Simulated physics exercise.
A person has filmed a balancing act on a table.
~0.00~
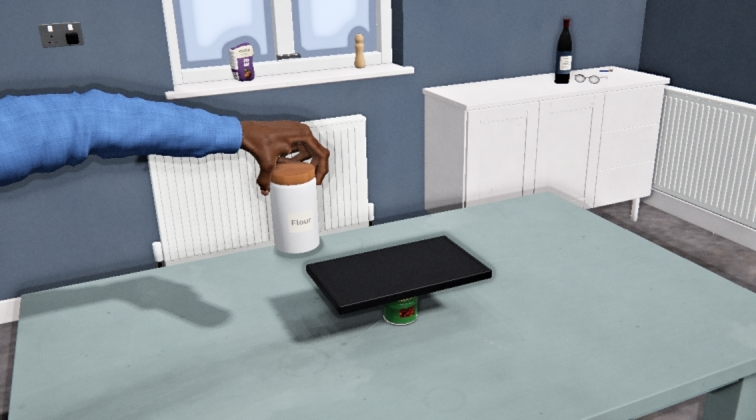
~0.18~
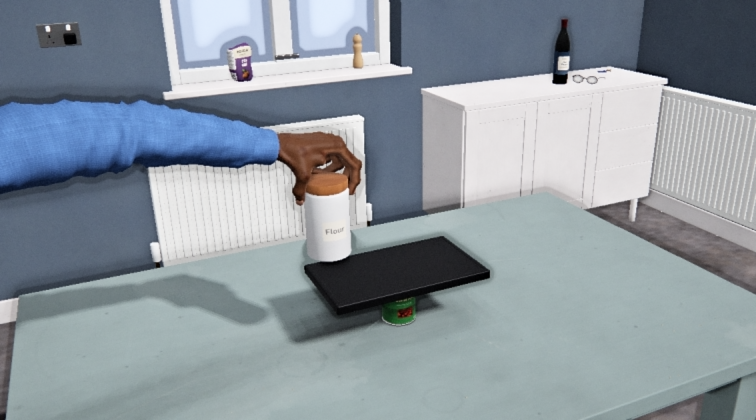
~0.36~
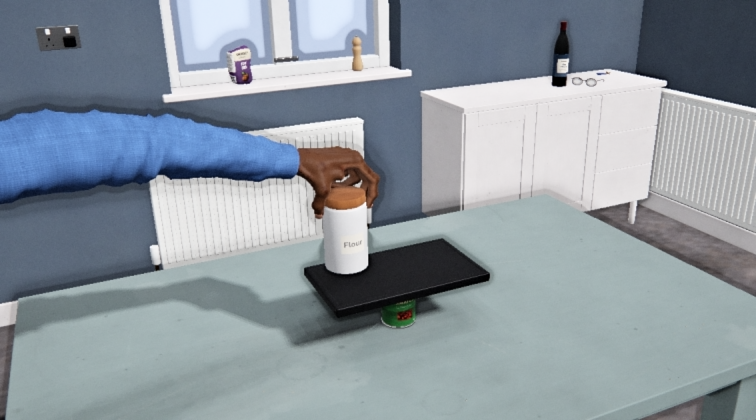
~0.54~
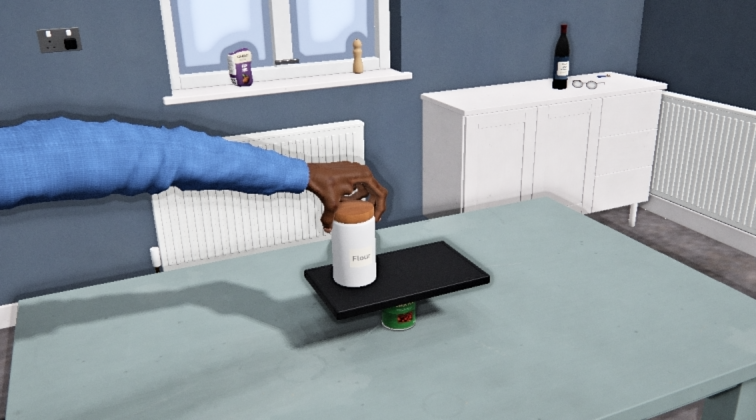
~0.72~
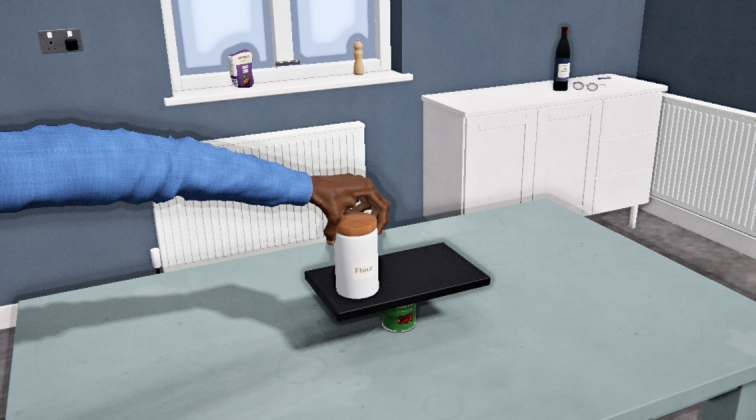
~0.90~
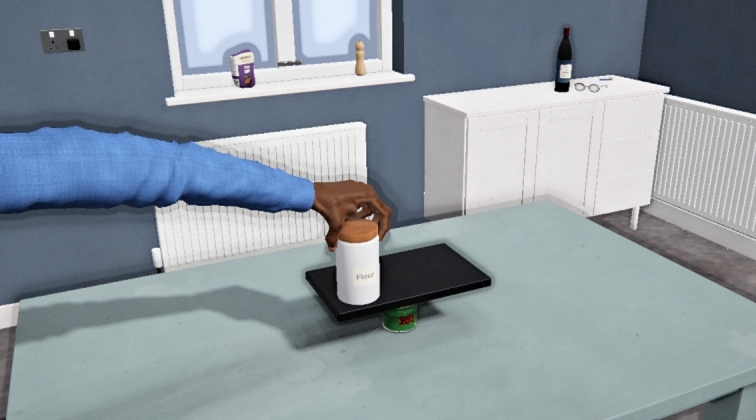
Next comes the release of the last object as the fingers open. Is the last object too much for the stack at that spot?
Yes, the stack fails.
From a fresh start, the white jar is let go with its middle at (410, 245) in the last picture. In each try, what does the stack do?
Outcome: Stable.
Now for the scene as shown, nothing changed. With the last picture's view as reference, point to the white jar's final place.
End position: Approximately (260, 388).
By 1.30 s, white jar now fallen; black lid tilted by 40°.
By 1.50 s, black lid tilted by 27°.
When it is over (3.5 s), fallen, black lid and white jar; green tin as before. End places, in pixels of the last picture, white jar near (260, 388). The stack gives way.
